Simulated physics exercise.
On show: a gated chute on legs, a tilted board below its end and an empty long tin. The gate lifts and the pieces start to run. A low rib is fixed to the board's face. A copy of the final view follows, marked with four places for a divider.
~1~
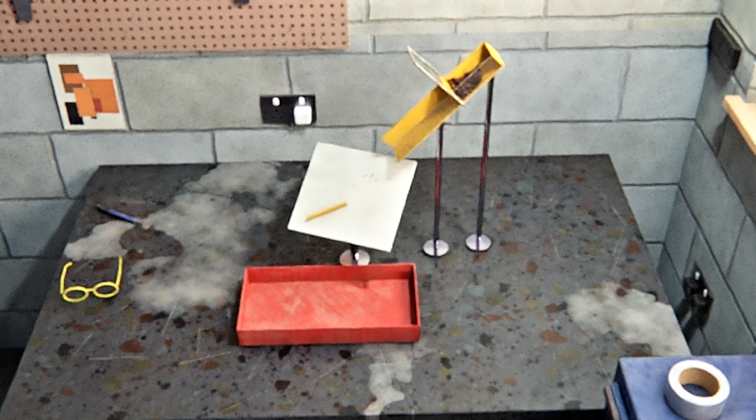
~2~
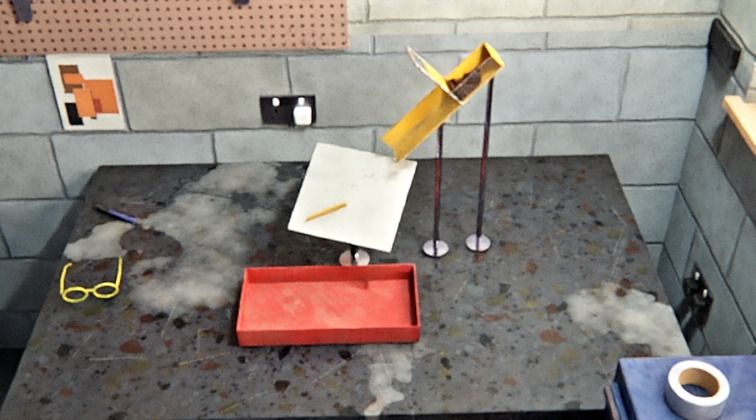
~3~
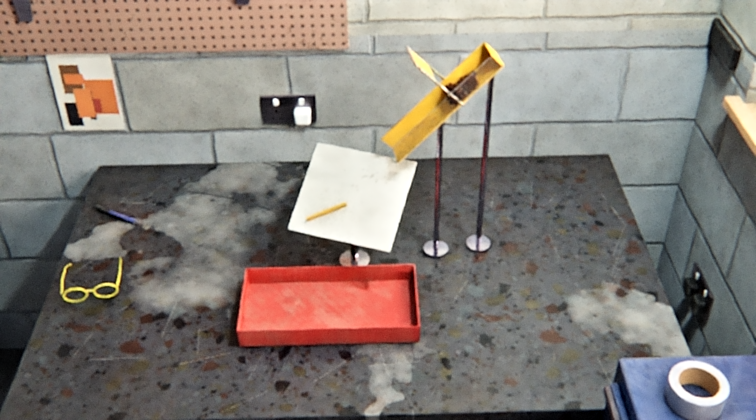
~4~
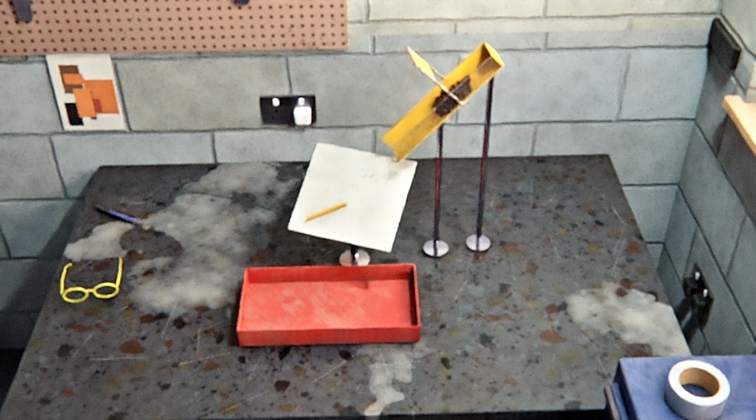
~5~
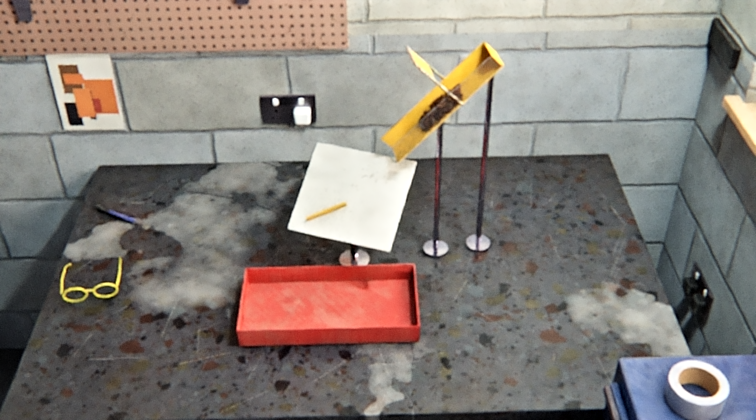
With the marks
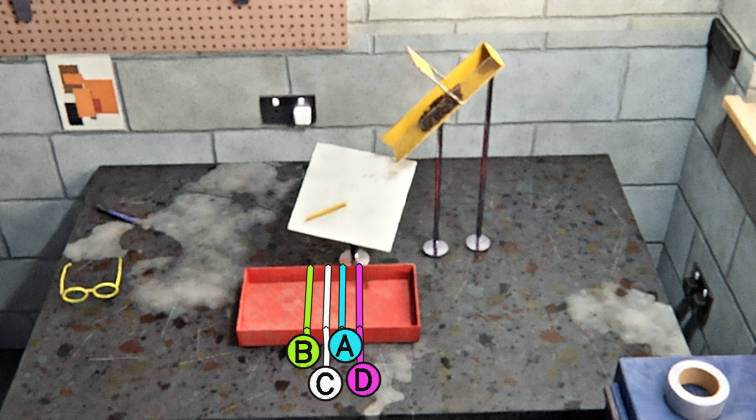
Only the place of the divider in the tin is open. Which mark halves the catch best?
B works best here.
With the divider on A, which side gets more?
More lands on the left.
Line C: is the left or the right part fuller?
More lands on the left.
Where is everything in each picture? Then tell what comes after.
Load behind the gate (463, 84), allspice berries; lip of the chute (396, 155), sloping fairly steeply, in the first frame.
Middle of the board (352, 195), tilted fairly steeply; middle of its low edge (337, 240); of its high edge (366, 152), in the second frame.
Front corners of the tin (237, 331) and (419, 326), empty; front of the load (449, 99), in the third frame.
Middle of the load (450, 96); its front (437, 111), roughly a quarter of the way to the lip; rib from (346, 202) to (306, 218), in the fourth frame.
Middle of the load (441, 104); its front (421, 126), roughly half of the way to the lip, in the fifth frame.
On the marked copy, line A crosses the front rim at (341, 328); line B crosses the front rim at (306, 329); line C crosses the front rim at (325, 328); line D crosses the front rim at (359, 327).
For line A, of what is caught, almost all on the left of the divider, about a tenth on the right.
For line B, of what is caught, roughly two thirds on the left of the divider, roughly a third on the right.
For line C, of what is caught, the larger part on the left of the divider, about a tenth on the right.
For line D, of what is caught, every piece on the left of the divider, not one piece on the right.
